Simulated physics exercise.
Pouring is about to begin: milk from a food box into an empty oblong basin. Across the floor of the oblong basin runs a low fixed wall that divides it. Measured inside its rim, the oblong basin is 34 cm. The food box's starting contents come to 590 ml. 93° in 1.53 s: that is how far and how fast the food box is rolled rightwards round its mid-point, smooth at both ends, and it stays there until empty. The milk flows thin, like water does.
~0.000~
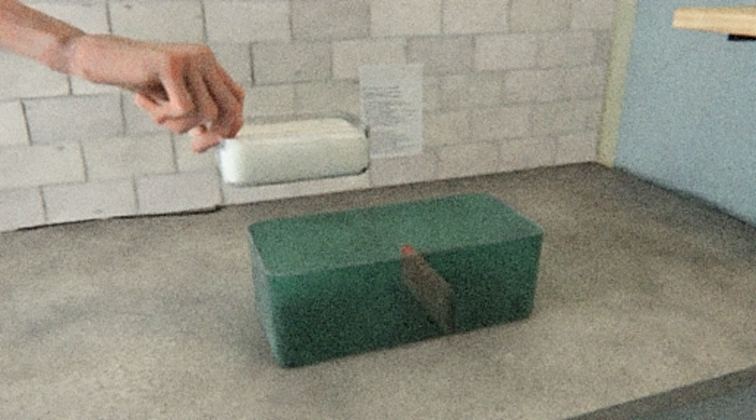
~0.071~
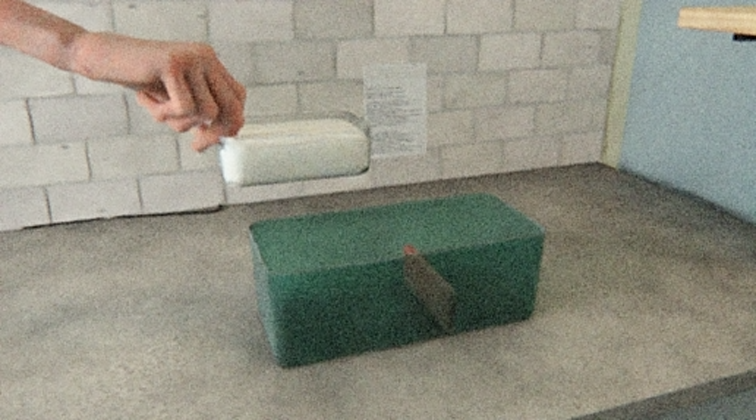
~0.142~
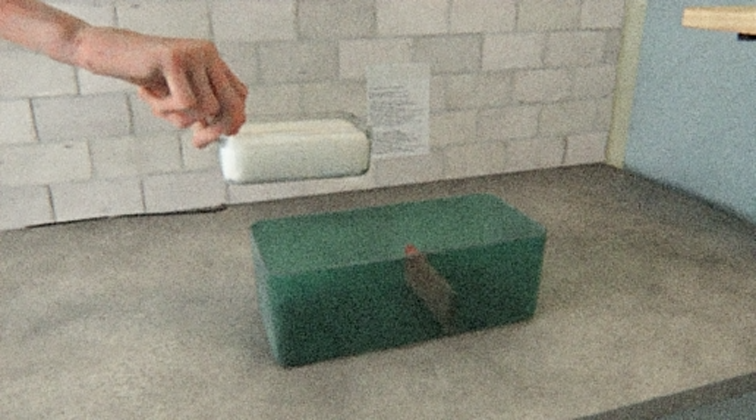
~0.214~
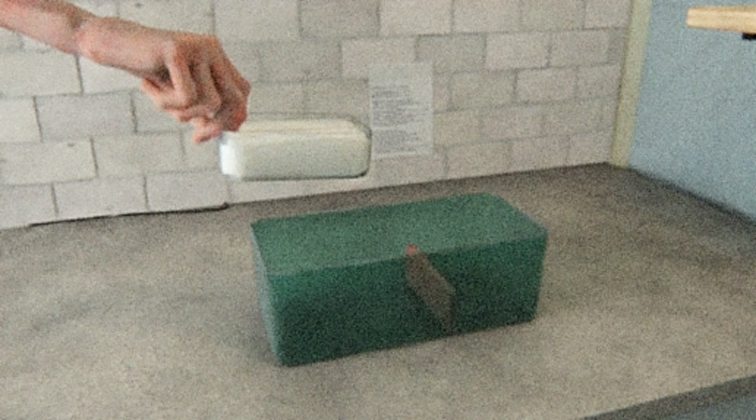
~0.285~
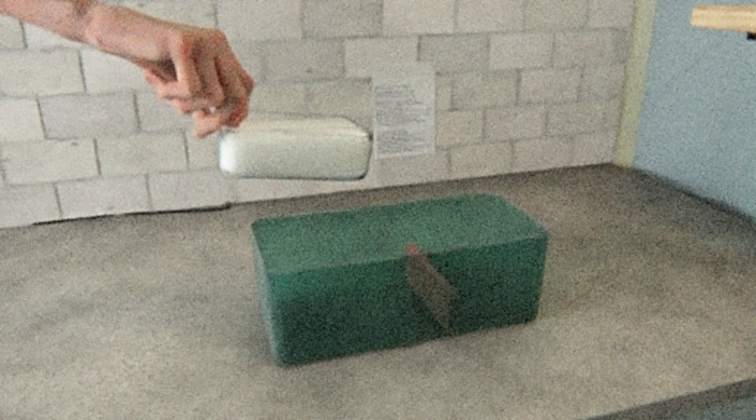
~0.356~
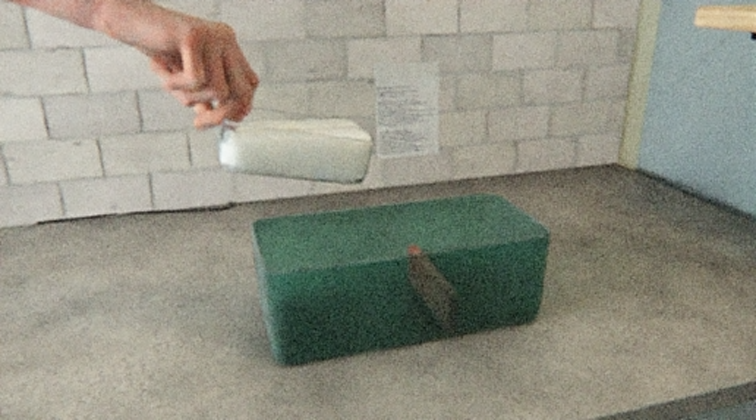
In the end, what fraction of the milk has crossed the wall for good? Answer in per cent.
In the end about 8 per cent has crossed for good.
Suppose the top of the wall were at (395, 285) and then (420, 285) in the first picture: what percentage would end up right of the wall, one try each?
I'd put it at about 65 per cent for the first and about 40 per cent for the second.
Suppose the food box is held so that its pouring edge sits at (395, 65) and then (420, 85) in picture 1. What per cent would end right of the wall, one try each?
70 then 80 %.
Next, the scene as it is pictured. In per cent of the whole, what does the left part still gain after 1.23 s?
Change: Approx. 10 %.
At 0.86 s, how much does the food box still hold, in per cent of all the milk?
Roughly 28 percent.
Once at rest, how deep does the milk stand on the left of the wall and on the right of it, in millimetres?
18 mm left, 2 mm right.
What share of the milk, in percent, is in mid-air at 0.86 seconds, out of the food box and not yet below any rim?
Near 30 per cent at that moment.
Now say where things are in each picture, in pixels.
It leans 0°; its right rim is at (358, 121); the milk meets the walls at (219, 137) and (355, 125); the oblong basin's rim runs from (256, 249) to (515, 211); the wall's top is at (427, 268), in the first picture.
It leans 0°; its right rim is at (359, 121); the milk meets the walls at (219, 136) and (356, 126), in the second picture.
It leans 2°; its right rim is at (360, 123); the milk meets the walls at (220, 136) and (357, 126), in the third picture.
It leans 4°; its right rim is at (361, 125); the milk meets the walls at (221, 134) and (357, 126), in the fourth picture.
It leans 8°; its right rim is at (362, 128); the milk meets the walls at (221, 132) and (360, 126), in the fifth picture.
It leans 12°; its right rim is at (363, 133); the milk meets the walls at (222, 133) and (362, 129); 2 per cent is over the edge, in the sixth picture.
Then, 0.86 s in, the tilt is 55° and 27 per cent is still to pour, 39 is left of the wall and 4 right of it.
Then, 1.23 s in, the tilt is 84° and 7 per cent is still to pour, 81 is left of the wall and 8 right of it.
Then, 1.61 s in, the tilt is 93° and 2 per cent is still to pour, 89 is left of the wall and 8 right of it.
Then, 2.03 s in, the tilt is 93° and 0 per cent is still to pour, 91 is left of the wall and 8 right of it.
Finally, 91 per cent lies left of the wall, 8 right of it and 1 outside.
